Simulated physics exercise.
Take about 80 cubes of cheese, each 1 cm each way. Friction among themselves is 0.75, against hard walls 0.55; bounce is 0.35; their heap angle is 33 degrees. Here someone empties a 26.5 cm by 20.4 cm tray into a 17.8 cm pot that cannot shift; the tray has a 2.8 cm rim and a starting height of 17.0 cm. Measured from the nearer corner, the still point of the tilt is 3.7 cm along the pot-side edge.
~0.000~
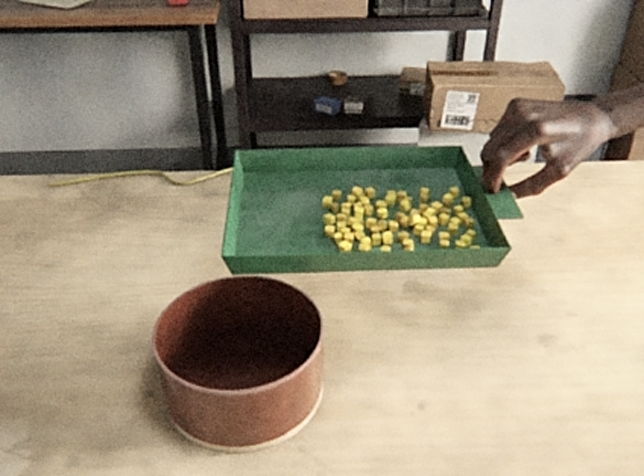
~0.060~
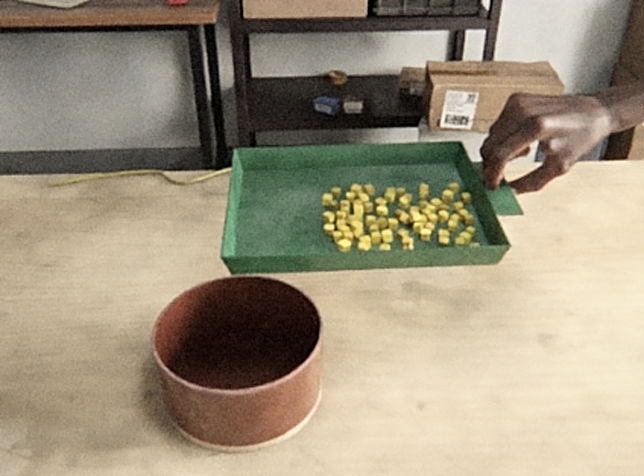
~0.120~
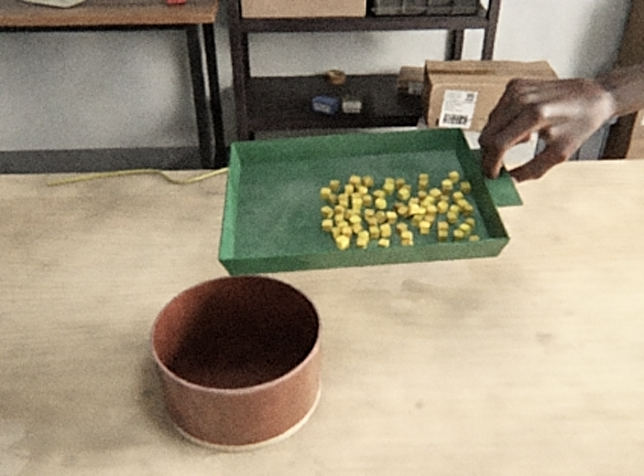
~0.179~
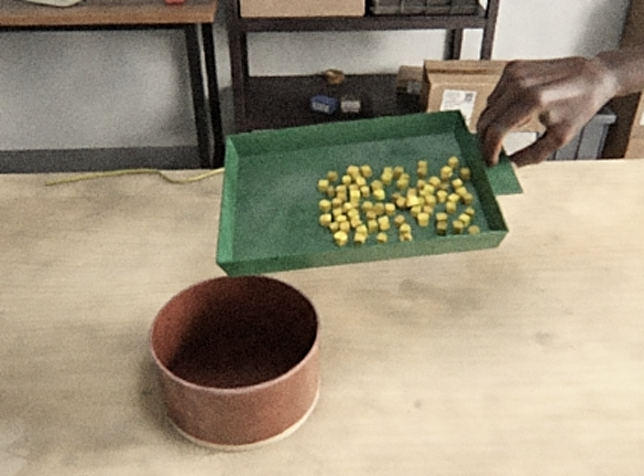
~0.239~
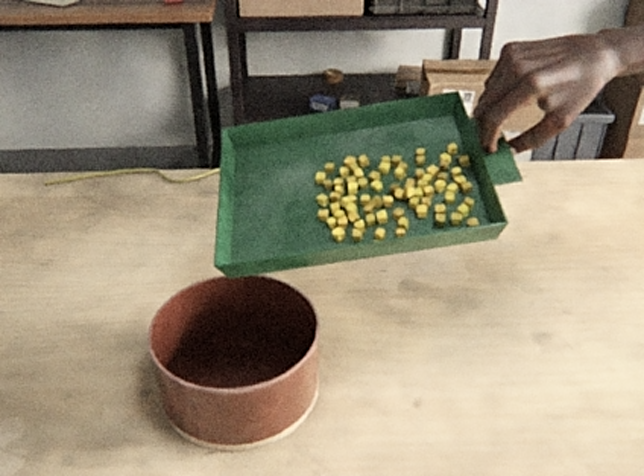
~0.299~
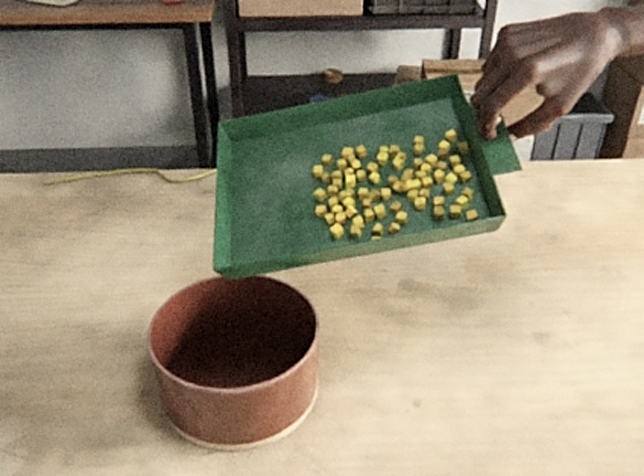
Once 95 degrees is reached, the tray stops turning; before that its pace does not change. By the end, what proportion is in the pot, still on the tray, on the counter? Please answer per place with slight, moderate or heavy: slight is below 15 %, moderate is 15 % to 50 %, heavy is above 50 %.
Per place: Pot heavy, tray slight, counter slight.
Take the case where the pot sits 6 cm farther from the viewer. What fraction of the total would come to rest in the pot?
Then close to 40 per cent.
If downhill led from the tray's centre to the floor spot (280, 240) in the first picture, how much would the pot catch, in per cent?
Estimate: Some 85 per cent.
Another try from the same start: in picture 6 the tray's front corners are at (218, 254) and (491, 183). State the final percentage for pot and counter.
In the pot: 70 per cent; on the counter: 30 per cent.
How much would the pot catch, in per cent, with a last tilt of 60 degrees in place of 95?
30 %.
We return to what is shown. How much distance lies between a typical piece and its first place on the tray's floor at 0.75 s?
By then it sits near 8 cm from where it began.
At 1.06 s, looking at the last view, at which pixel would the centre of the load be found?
My estimate is roughly (235, 284).
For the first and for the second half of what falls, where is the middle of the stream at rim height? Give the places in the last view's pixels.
The first half passes near (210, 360) and the second half near (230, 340).
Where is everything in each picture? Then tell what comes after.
The first frame shows tray tilt 0 degrees, front corners at (230, 252) and (502, 244); middle of the pieces at (400, 218); pot at (239, 328).
The second frame shows tray tilt 1 degrees, front corners at (229, 252) and (502, 241); middle of the pieces at (399, 215).
The third frame shows tray tilt 5 degrees, front corners at (227, 254) and (501, 234), lowest corner left front; middle of the pieces at (398, 207).
The fourth frame shows tray tilt 9 degrees, front corners at (224, 257) and (500, 226), lowest corner left front; middle of the pieces at (397, 198).
The fifth frame shows tray tilt 14 degrees, front corners at (222, 259) and (498, 218), lowest corner left front; middle of the pieces at (395, 189).
The sixth frame shows tray tilt 19 degrees, front corners at (221, 263) and (497, 211), lowest corner left front; middle of the pieces at (393, 181); pot at (234, 326). The tray's pace is about 80 degrees a second.
Then, at 0.75 s, tilt 55 degrees; the tray holds 100 %, the pot 0 %.
After 1.06 s, tilt 80 degrees; the tray holds 70 %, the pot 20 %.
After 1.46 s, tilt 95 degrees; the tray holds 25 %, the pot 65 %.
At rest (2.4 s), pot 95 %, tray 0 %, counter 5 %.
